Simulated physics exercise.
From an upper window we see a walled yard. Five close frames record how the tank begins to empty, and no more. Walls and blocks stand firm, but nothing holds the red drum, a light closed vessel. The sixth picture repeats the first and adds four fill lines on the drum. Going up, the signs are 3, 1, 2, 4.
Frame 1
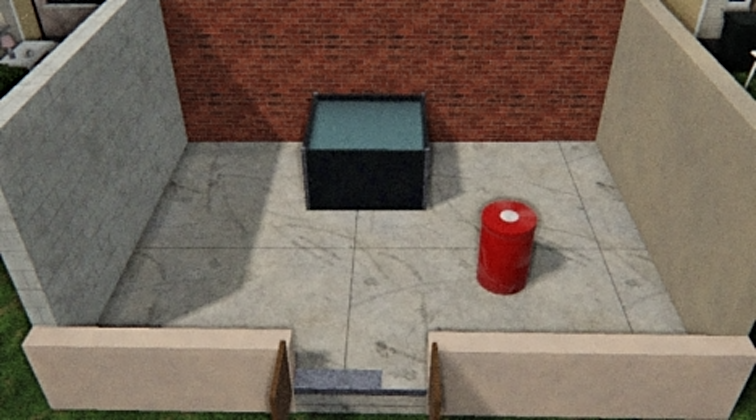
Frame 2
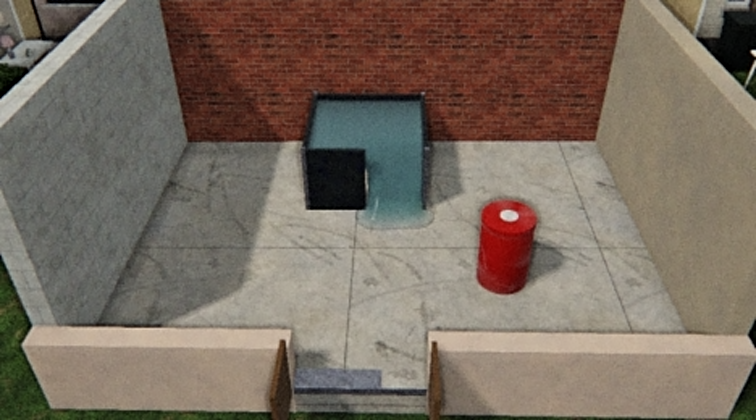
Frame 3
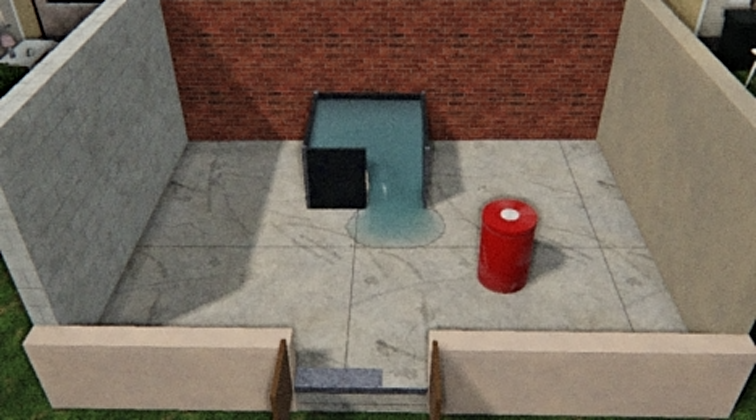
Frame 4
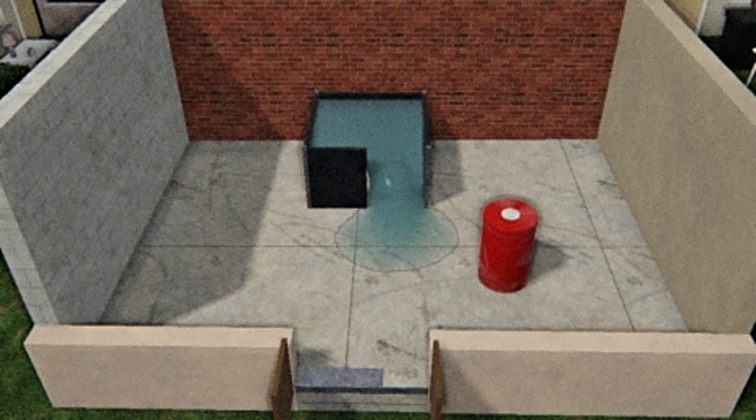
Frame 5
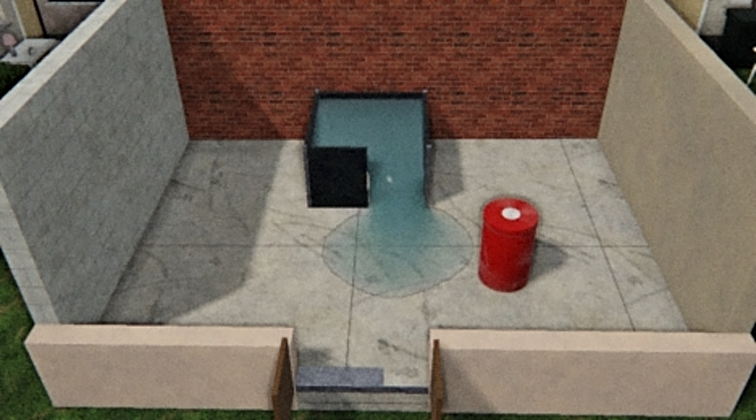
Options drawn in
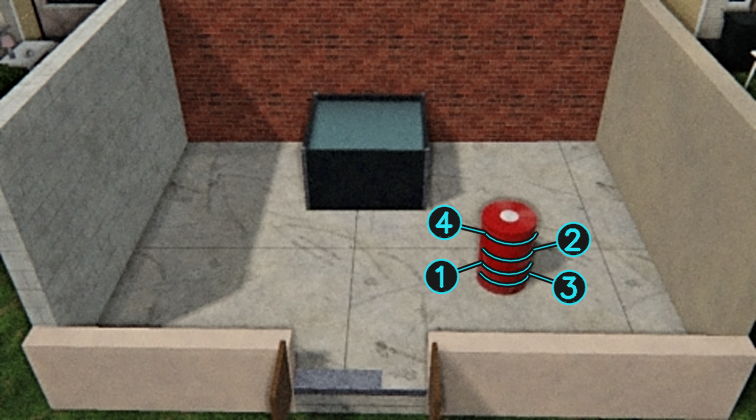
Water pours from the right side of the front of a dark, full tank standing near the brick wall of a walled yard, as part of that front is suddenly open. It spreads over the concrete in a widening rounded puddle, its edge drawing close to the red drum, which stays still.
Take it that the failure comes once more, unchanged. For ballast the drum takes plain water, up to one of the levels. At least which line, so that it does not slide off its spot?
The limit is 1.
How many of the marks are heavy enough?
Three of the four.
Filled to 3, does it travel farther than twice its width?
No, it does not.
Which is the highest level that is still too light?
3.
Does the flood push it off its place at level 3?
Yes, that goes wrong.
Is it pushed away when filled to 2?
No, that is safe.
On the marked copy, 1 at (508, 274); 2 at (510, 260); 3 at (507, 284); 4 at (513, 244); from the bottom up 3, 1, 2, 4.
Choosing 1, it does not move.
Choosing 2, it does not move.
Choosing 3, it is pushed about its own width away.
Choosing 4, it does not move.
